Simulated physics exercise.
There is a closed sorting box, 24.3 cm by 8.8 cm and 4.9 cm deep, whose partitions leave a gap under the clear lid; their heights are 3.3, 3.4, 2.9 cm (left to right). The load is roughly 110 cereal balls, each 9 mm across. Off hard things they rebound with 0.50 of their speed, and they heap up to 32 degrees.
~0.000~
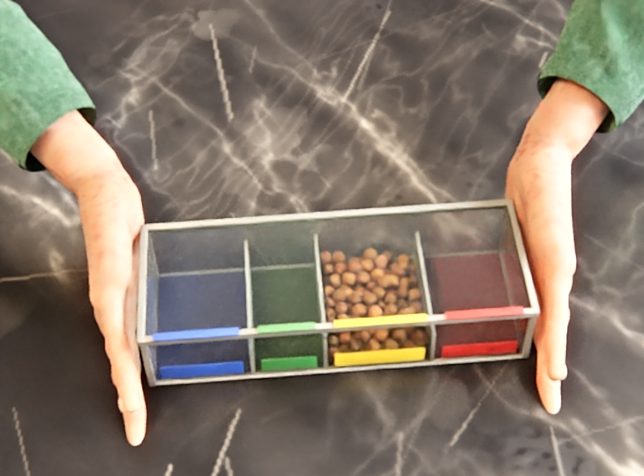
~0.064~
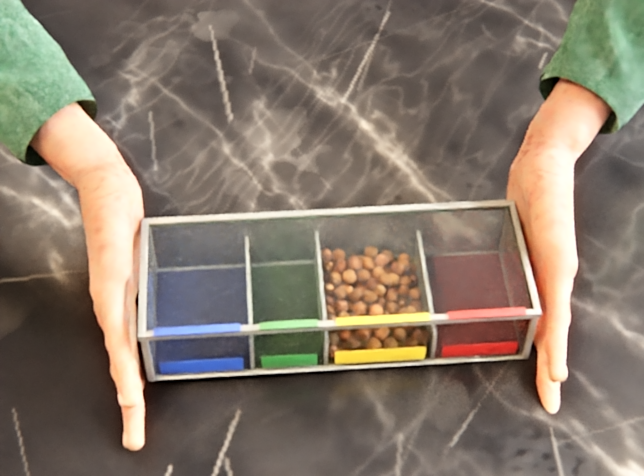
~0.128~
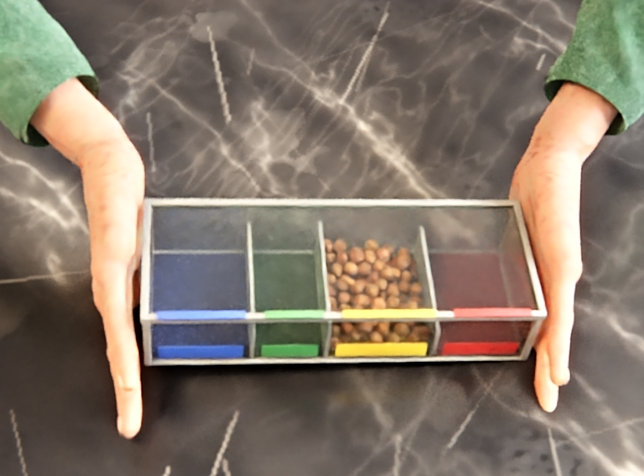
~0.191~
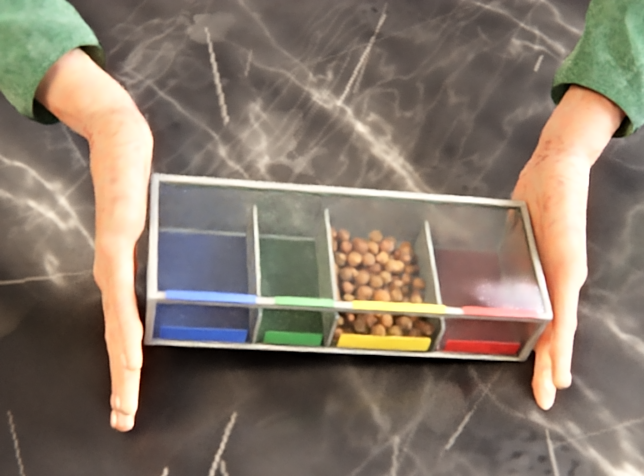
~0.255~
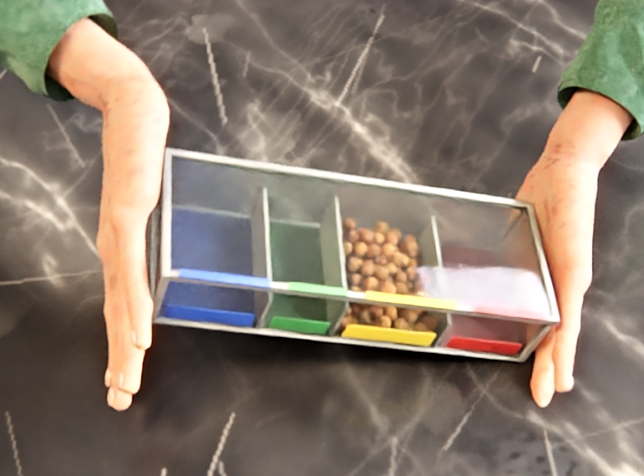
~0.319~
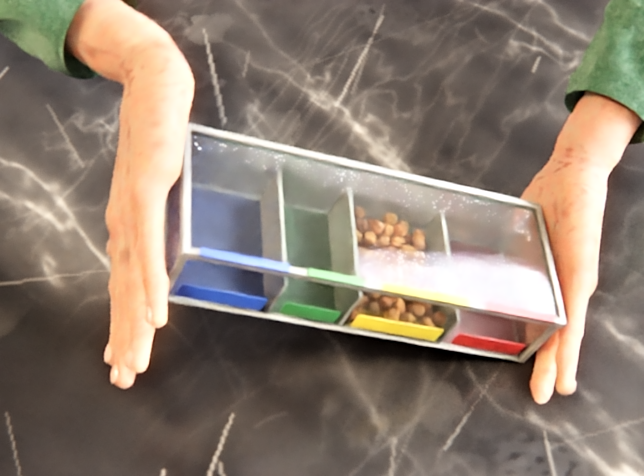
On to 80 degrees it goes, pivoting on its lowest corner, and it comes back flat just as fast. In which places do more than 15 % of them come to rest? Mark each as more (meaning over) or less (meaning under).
Red - more; blue - less; green - less; yellow - more.
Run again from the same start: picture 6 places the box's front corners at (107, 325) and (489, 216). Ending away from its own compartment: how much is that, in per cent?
In that case about 20 percent.
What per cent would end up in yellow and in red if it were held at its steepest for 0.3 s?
Yellow keeps 80% and red keeps 20%.
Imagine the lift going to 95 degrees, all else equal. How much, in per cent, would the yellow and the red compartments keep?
In per cent, yellow gets 40, red gets 60.
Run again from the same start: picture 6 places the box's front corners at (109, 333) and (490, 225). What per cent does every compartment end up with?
That leaves red with 0 percent, blue with 0, green with 10 and yellow with 90 percent.
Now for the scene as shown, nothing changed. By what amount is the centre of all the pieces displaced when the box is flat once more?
3.0 cm, roughly.
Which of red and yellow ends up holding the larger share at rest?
More settles in the yellow compartment.
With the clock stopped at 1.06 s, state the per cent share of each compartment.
Per cent by colour: Red 10; blue 0; green 0; yellow 90.
After 1.06 s, tilt 78 degrees; red 10 %, yellow 90 %.
After 1.55 s, tilt 33 degrees; red 20 %, yellow 80 %.
Then, at 2.12 s, tilt 0 degrees; red 20 %, yellow 80 %.
By 2.4 s all is still; red 20 %, blue 0 %, green 0 %, yellow 80 %.
